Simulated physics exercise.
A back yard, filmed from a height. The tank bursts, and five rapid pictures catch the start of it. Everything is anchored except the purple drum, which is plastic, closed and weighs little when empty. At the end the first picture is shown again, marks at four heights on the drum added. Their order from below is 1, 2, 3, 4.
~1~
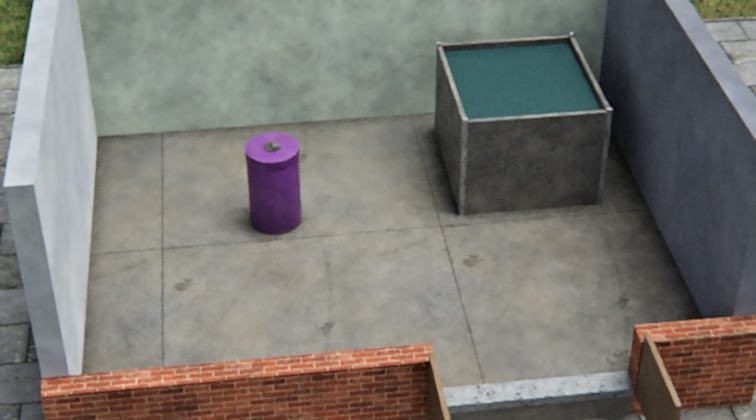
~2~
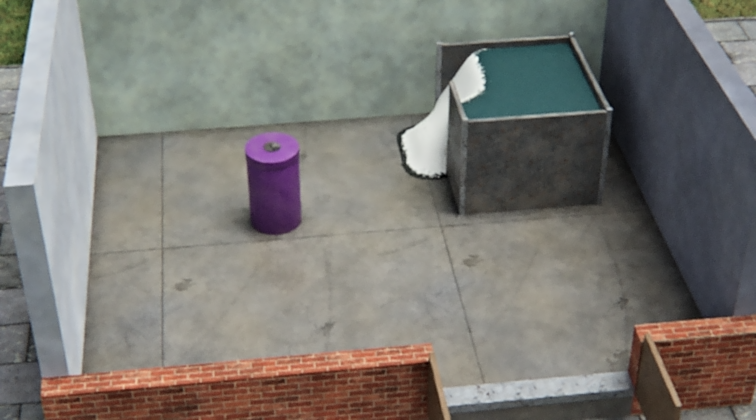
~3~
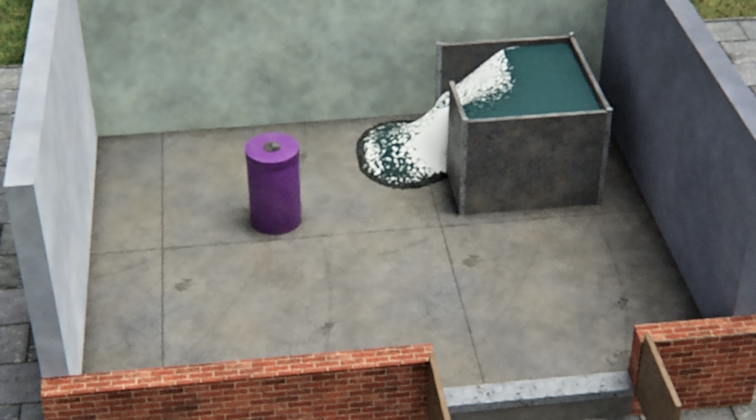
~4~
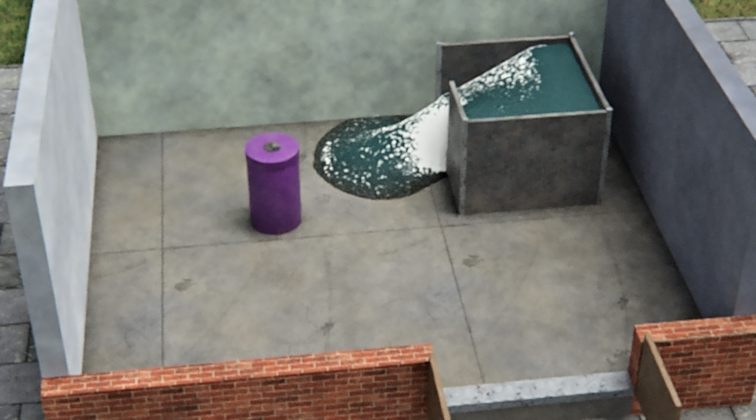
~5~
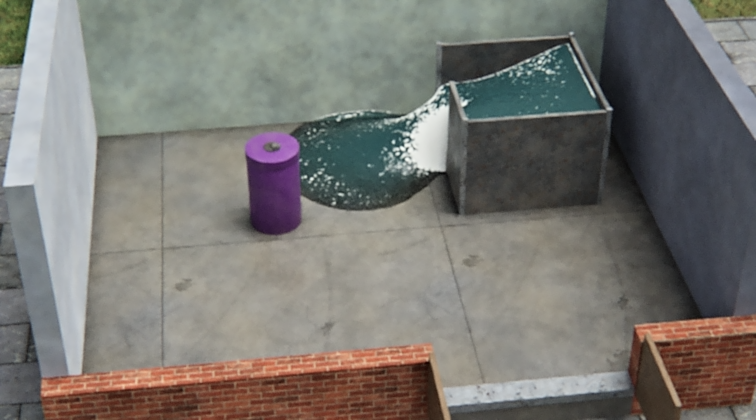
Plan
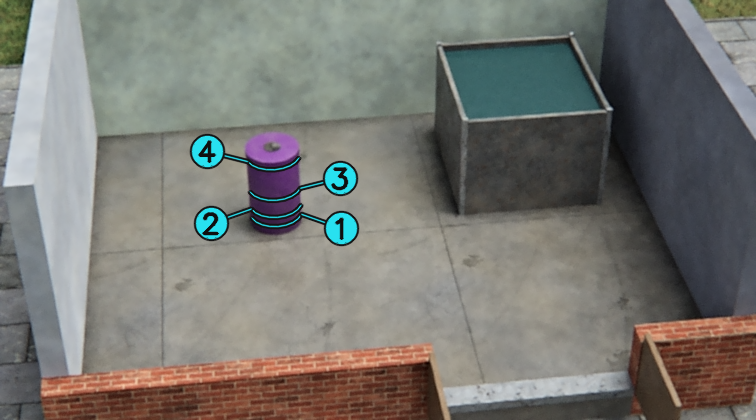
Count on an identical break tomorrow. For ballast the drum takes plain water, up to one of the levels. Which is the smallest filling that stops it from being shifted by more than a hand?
Take 3.
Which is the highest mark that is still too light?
Mark 2.
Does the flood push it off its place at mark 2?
Yes, it does.
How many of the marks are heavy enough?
Two.
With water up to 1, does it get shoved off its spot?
Yes, that goes wrong.
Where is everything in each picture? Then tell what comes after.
The first frame shows lid of the purple drum at (272, 147); tank full, its middle at (521, 83); open gate at (533, 338).
In the second frame, 2 % of the ground wet, in view closest to the drum at (420, 170).
In the third frame, 4 % of the ground wet, in view closest to the drum at (381, 178).
In the fourth frame, 7 % of the ground wet, in view closest to the drum at (335, 178).
The fifth frame shows lid of the purple drum at (272, 147); 11 % of the ground wet, in view closest to the drum at (321, 196).
On the marked copy, 1 at (277, 226); 2 at (277, 217); 3 at (276, 200); 4 at (274, 169); from the bottom up 1, 2, 3, 4.
With 1, it is pushed about 4 times its own width away.
With 2, it is pushed about half its own width away.
With 3, it does not move.
With 4, it does not move.
